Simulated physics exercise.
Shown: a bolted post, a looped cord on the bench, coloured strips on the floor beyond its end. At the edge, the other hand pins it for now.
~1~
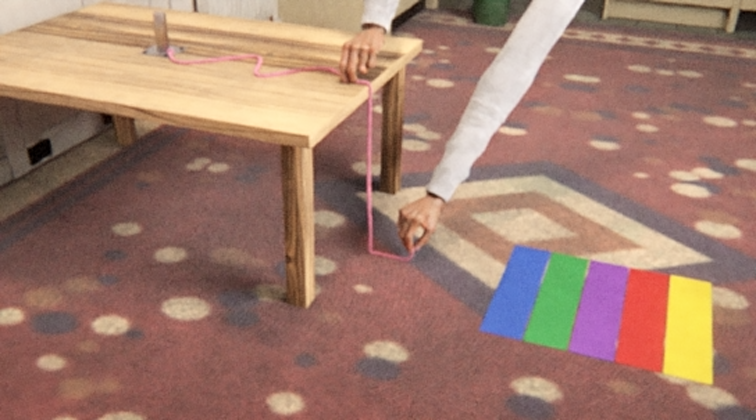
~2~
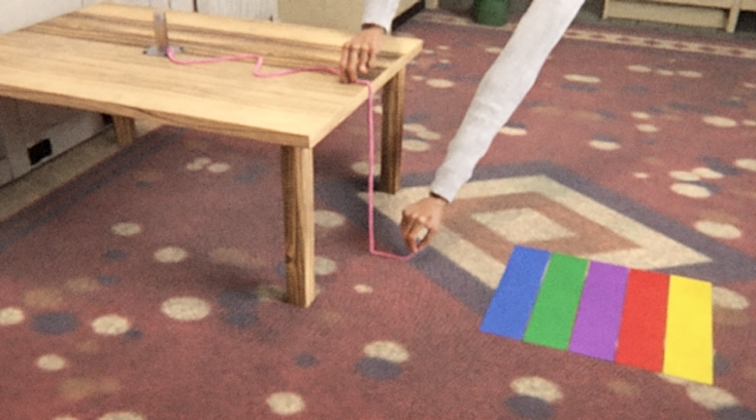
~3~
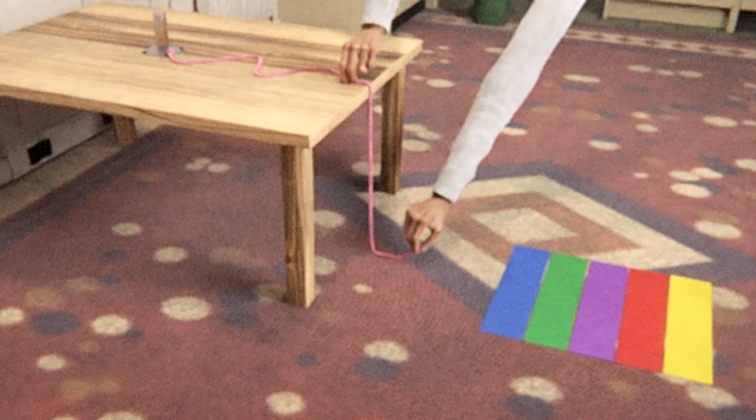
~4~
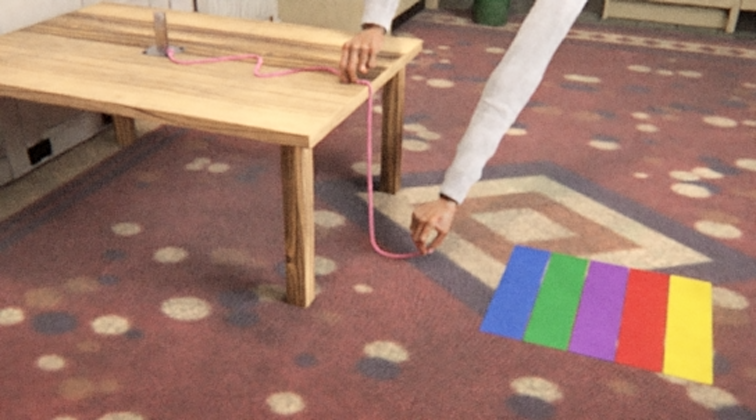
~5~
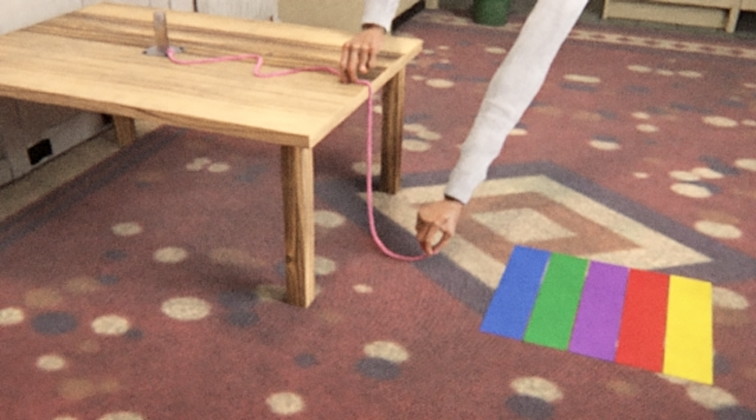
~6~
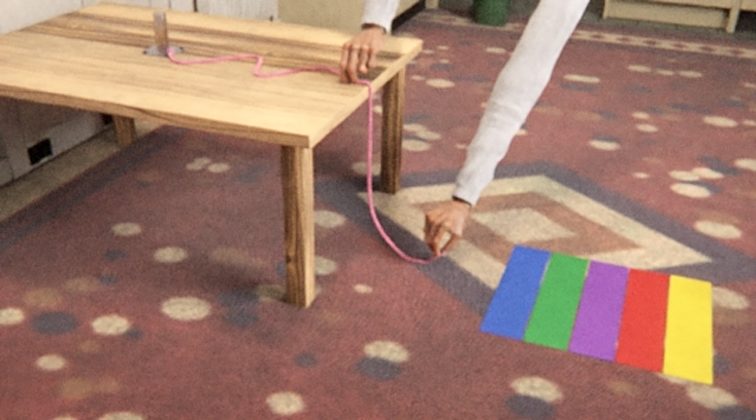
A hand near the floor slowly draws a pink cord's end slightly right, toward coloured strips.
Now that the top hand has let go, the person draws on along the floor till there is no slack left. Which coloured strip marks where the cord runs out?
Red.
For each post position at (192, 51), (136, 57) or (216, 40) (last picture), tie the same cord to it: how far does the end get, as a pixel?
Results per try: (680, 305); (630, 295); (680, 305).
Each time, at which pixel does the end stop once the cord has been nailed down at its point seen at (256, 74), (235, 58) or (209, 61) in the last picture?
It ends up near (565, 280) the first time, (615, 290) the second and (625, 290) the third.
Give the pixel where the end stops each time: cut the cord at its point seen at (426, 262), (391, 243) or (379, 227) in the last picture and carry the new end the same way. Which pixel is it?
Try by try, the places come out as (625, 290), (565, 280) and (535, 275).
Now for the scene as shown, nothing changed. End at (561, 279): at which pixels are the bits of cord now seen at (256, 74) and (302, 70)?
One lands at (322, 76), the other at (371, 87).
A little later, end near (561, 279); over green.
Next, end near (616, 290); over purple.
When it is tight, end near (649, 297); over red. Over red.
